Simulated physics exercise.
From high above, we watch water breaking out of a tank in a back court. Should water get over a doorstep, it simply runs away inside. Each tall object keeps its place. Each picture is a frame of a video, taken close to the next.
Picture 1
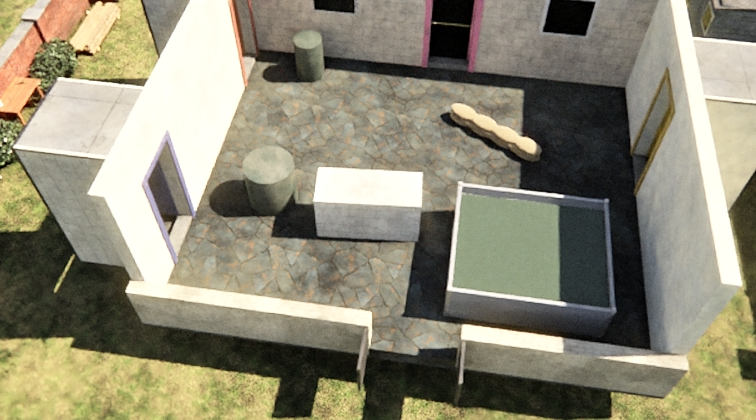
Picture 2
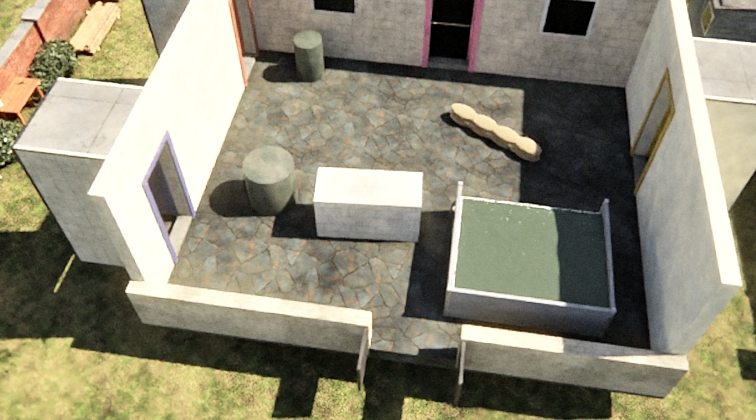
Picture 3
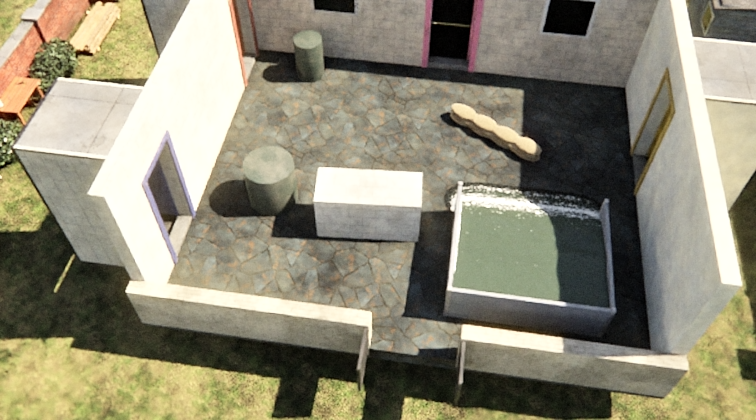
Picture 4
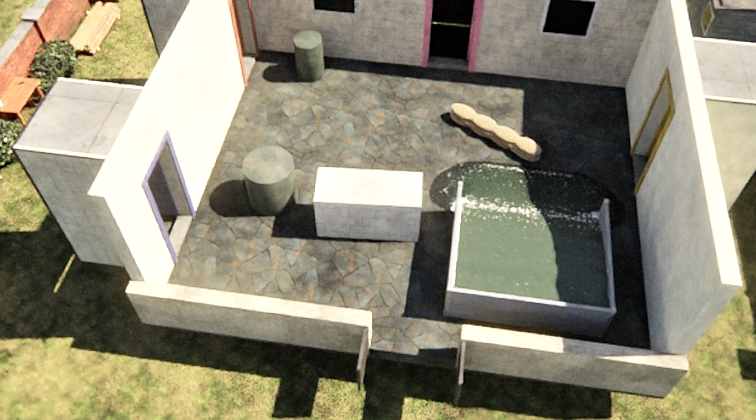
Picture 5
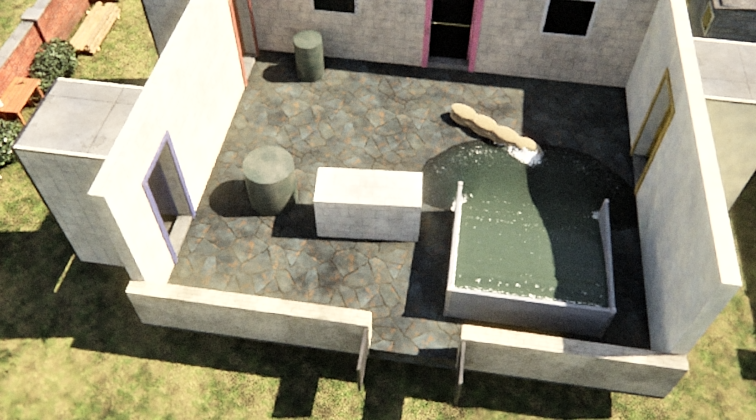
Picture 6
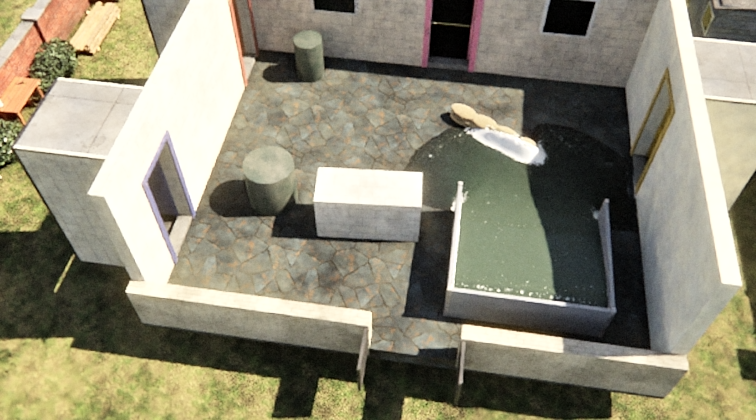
Green water breaking out of the far side of a tank in a walled court, spreading over paving and foaming across a lumpy beige barrier.
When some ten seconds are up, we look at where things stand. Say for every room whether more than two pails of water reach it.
One by one: I expect the pink door to see two buckets at most; I expect the yellow door to see over two buckets; I expect the red door to see over two buckets; I expect the blue door to see two buckets at most.
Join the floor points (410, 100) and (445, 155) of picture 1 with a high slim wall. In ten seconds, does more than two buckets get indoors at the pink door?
Note: Pink door crosses the threshold.
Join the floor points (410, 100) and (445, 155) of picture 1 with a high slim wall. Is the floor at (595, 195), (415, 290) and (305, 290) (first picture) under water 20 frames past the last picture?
Taking the points in order, they are inundated, high and dry and high and dry.
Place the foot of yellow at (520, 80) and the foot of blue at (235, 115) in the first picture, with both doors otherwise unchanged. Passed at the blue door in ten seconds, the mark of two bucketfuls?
Result for blue: It ends up above.
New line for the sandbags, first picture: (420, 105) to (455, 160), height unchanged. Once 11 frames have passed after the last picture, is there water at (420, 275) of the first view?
At that place: Spared.
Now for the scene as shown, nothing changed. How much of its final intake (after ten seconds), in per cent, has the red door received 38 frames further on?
I'd put it at 65 percent.
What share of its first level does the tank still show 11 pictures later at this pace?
I'd say some 32 %.
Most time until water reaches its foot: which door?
That is the blue-painted one.
A moment on, water covers 35 % of the floor; the pink door not reached, the yellow door under two buckets in, the red door not reached, the blue door not reached.
Next, water covers 45 % of the floor; the pink door not reached, the yellow door over two buckets in, the red door not reached, the blue door not reached.
Then, water covers 60 % of the floor; the pink door wet at the sill, nothing in, the yellow door over two buckets in, the red door over two buckets in, the blue door not reached.
Later, water covers 75 % of the floor; the pink door under two buckets in, the yellow door far over two buckets in, the red door far over two buckets in, the blue door wet at the sill, nothing in.
In the end, water covers 95 % of the floor; the pink door under two buckets in, the yellow door far over two buckets in, the red door far over two buckets in, the blue door wet at the sill, nothing in.
